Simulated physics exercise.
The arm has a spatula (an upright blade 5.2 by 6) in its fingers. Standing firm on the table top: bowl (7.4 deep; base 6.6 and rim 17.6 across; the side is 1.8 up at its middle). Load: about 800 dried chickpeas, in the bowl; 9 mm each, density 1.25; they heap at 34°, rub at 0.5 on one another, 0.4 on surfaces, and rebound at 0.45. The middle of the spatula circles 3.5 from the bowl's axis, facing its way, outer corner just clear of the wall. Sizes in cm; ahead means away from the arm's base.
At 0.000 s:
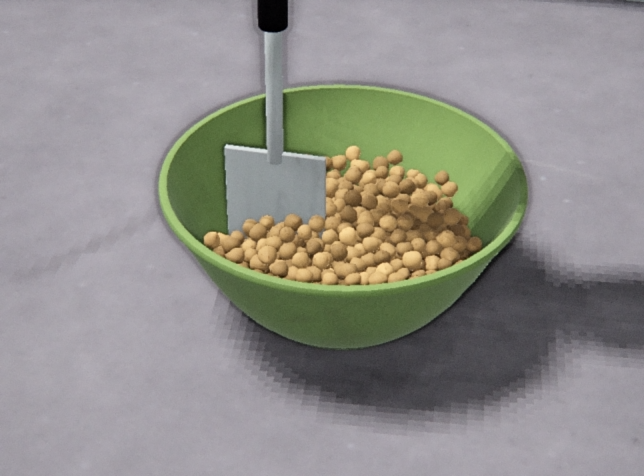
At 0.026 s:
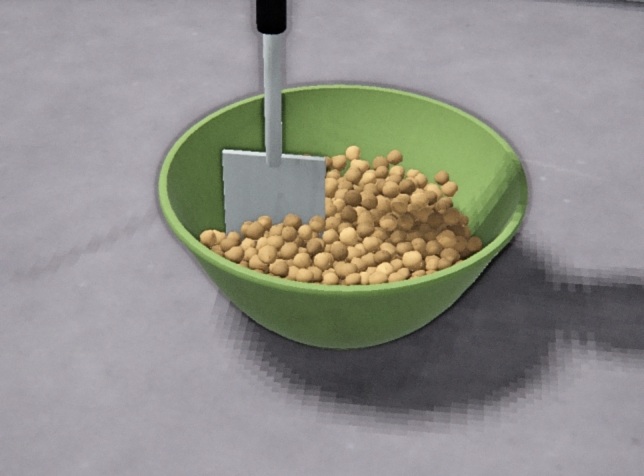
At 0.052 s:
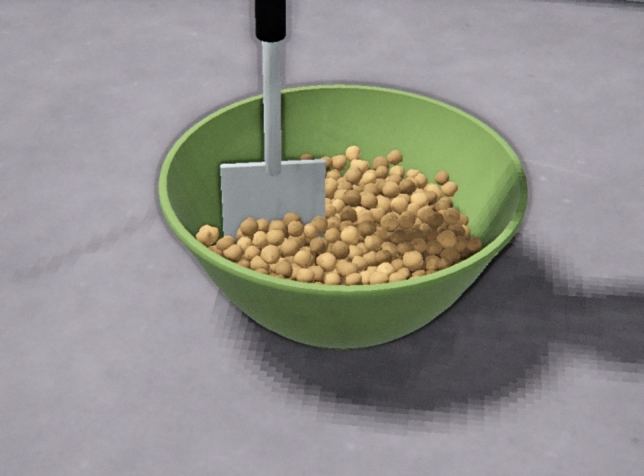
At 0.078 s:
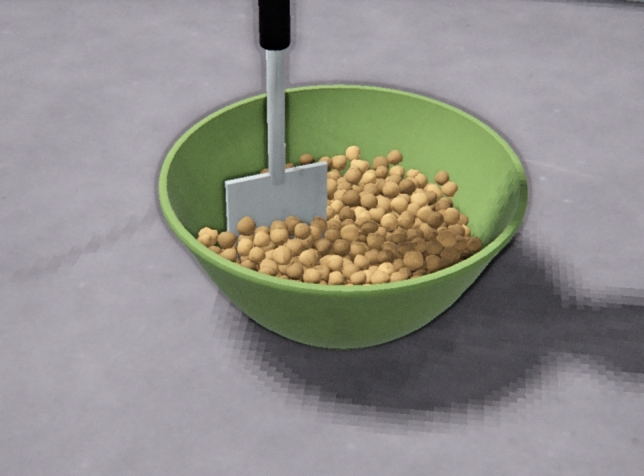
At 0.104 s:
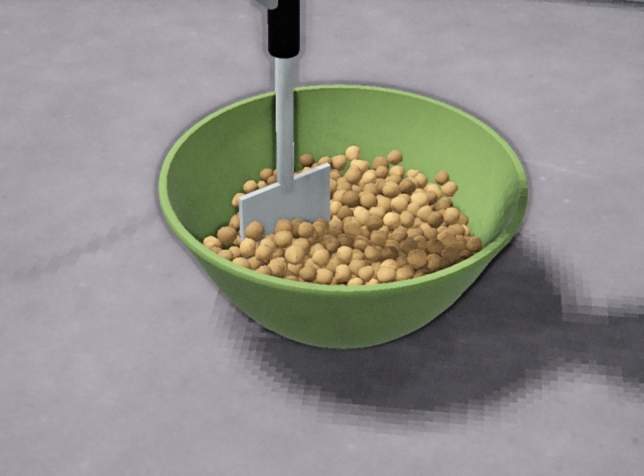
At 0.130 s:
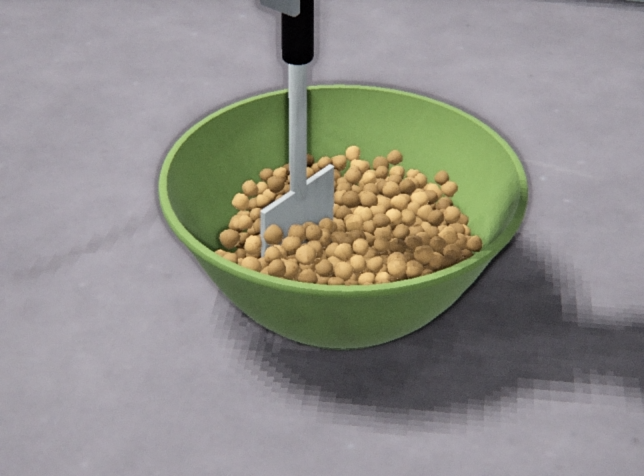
At first, a flat metal spatula with a black handle stands upright at the left side of a green bowl of chickpeas. It dips lower into them, then sweeps toward the right, its blade turning to a narrower angle. Chickpeas gather behind it on the left while the bowl stays still.
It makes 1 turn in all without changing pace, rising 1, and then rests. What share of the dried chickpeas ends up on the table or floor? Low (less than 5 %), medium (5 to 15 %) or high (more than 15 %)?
Share on the table or floor: Medium (5 to 15 %).
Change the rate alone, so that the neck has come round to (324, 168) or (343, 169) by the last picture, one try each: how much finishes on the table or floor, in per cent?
About 20 and 25 per cent.
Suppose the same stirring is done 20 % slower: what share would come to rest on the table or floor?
In that case some 5 per cent.
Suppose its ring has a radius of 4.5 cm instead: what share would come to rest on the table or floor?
Then about 5 per cent.
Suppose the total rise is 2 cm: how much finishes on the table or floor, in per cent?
Some 5 per cent.
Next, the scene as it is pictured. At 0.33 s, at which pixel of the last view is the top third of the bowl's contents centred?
Near (442, 196).
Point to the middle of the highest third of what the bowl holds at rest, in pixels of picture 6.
Around (280, 242).
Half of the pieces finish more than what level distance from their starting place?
About 5 cm.
After 0.33 s, 177° round, highest piece 10 above the table; 774 in the bowl, 5 on the table or floor, 16 in flight or on the tool.
After 0.53 s, 291° round, highest piece 9 above the table; 734 in the bowl, 51 on the table or floor, 10 in flight or on the tool.
After 0.82 s, 0° round, highest piece 7 above the table; 721 in the bowl, 74 on the table or floor.
After 1.52 s, 0° round, highest piece 7 above the table; 721 in the bowl, 74 on the table or floor.
In the end, 721 in the bowl, 74 on the table or floor. That is 9 % on the table or floor.
